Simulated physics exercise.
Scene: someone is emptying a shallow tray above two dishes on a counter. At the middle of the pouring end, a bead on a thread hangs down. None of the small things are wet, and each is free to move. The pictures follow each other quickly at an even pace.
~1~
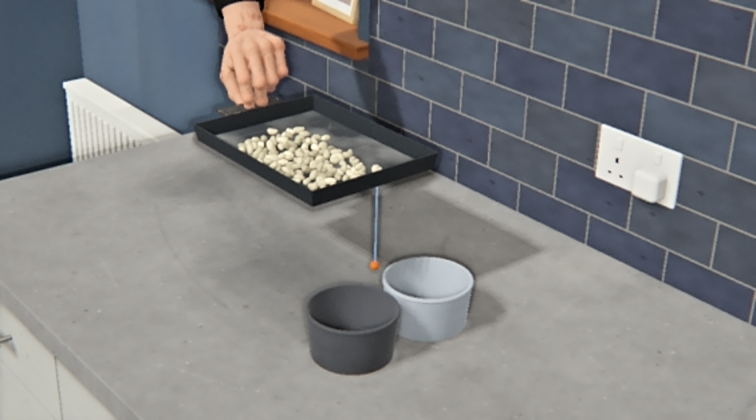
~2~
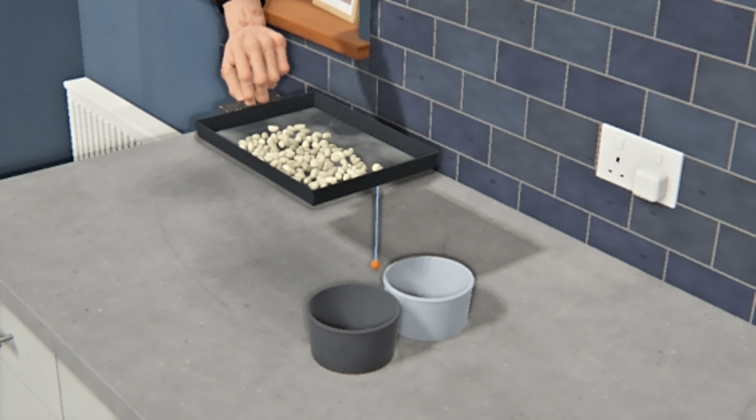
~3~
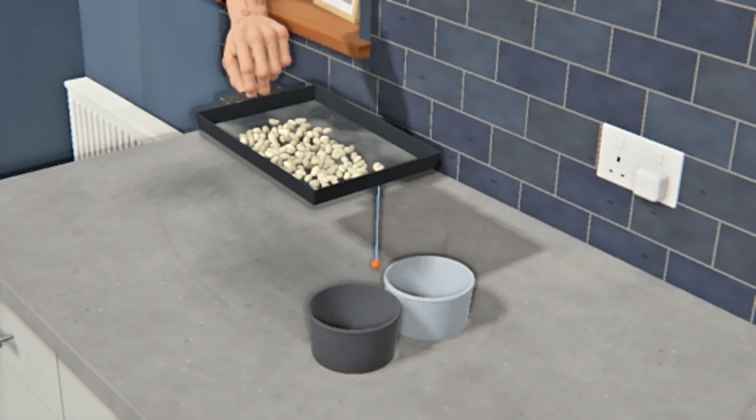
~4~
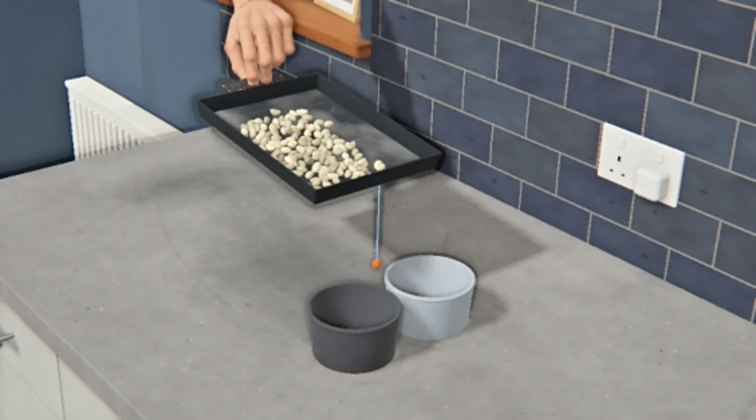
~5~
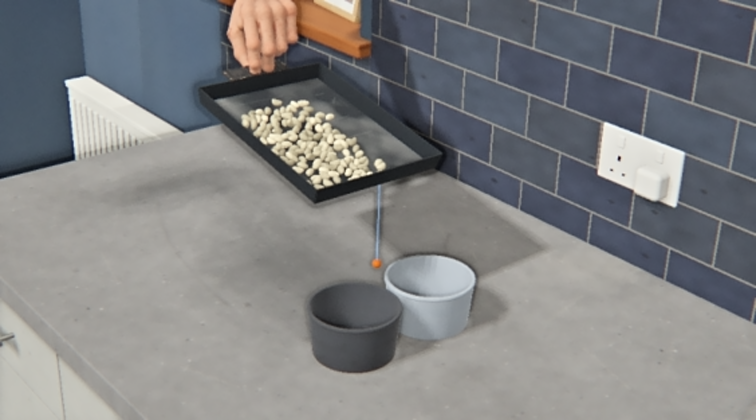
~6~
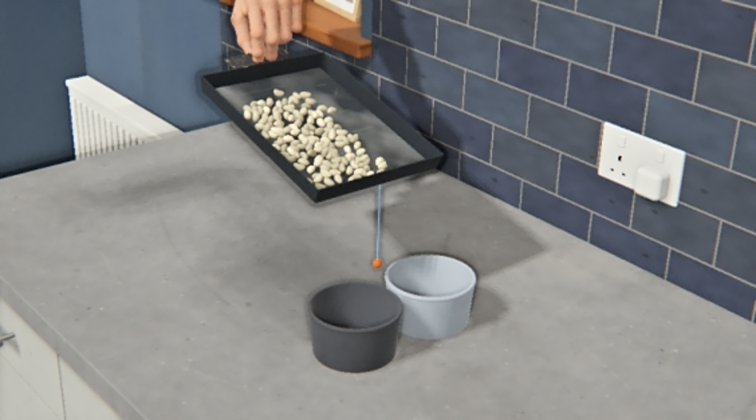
A hand at the upper left holds a shallow black tray of white beans above a grey kitchen counter, seen from above at an angle by a still camera. Below are a dark grey dish and, to its right, a pale blue-grey one, near an orange bead hanging on a thread, with blue wall tiles behind. The hand gradually raises the tray's far end, steepening its slope, while the beans stay in a loose heap.
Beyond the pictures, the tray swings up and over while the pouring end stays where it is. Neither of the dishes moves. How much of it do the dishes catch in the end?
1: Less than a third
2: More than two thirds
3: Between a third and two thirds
(2) More than two thirds.
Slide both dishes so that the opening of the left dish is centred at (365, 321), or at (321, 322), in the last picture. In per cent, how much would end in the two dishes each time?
Trial 1 about 80 %, trial 2 about 70 %.
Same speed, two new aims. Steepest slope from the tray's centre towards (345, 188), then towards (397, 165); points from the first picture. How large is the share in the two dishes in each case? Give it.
Roughly 90 percent, then 50 percent.
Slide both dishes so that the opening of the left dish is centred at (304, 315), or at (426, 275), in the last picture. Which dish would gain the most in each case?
The first time round it's the one placed on the right, and the next time it's the one placed on the left.
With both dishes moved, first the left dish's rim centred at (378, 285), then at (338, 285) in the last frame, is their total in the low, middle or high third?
First place: In the middle band. Second place: Under a third.
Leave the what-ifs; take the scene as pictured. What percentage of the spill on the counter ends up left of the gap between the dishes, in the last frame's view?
Close to 10 %.
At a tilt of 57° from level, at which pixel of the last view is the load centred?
I'd mark the middle close to (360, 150).
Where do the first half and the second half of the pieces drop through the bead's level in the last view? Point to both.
First around (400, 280), afterwards around (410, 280).
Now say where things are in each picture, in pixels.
Corners of the pouring end at (313, 189) and (434, 152), level; middle of the load at (308, 160), white beans; left dish at (381, 345); right dish at (457, 313); bead on its thread at (375, 266), in the first frame.
Corners of the pouring end at (314, 188) and (435, 151), level; middle of the load at (309, 159), in the second frame.
Corners of the pouring end at (315, 188) and (436, 152), tipped barely, level across its low end; middle of the load at (310, 155), in the third frame.
Corners of the pouring end at (316, 188) and (437, 152), tipped a little, level across its low end; middle of the load at (311, 150), in the fourth frame.
Corners of the pouring end at (317, 187) and (438, 153), tipped a little, level across its low end; middle of the load at (312, 145), in the fifth frame.
Corners of the pouring end at (319, 187) and (439, 153), tipped clearly, level across its low end; middle of the load at (313, 140); left dish at (384, 343); right dish at (459, 311), in the sixth frame.
Soon after the last picture, tray tipped steeply; all on the tray.
A little later, tray tipped right over; nearly all on the tray; a stray few in the right dish.
Later still, tray tipped past a quarter turn; about a third in the left dish; about half in the right dish; a small part outside both.
At rest, tray tipped past a quarter turn; about a third in the left dish; about half in the right dish; a small part outside both.
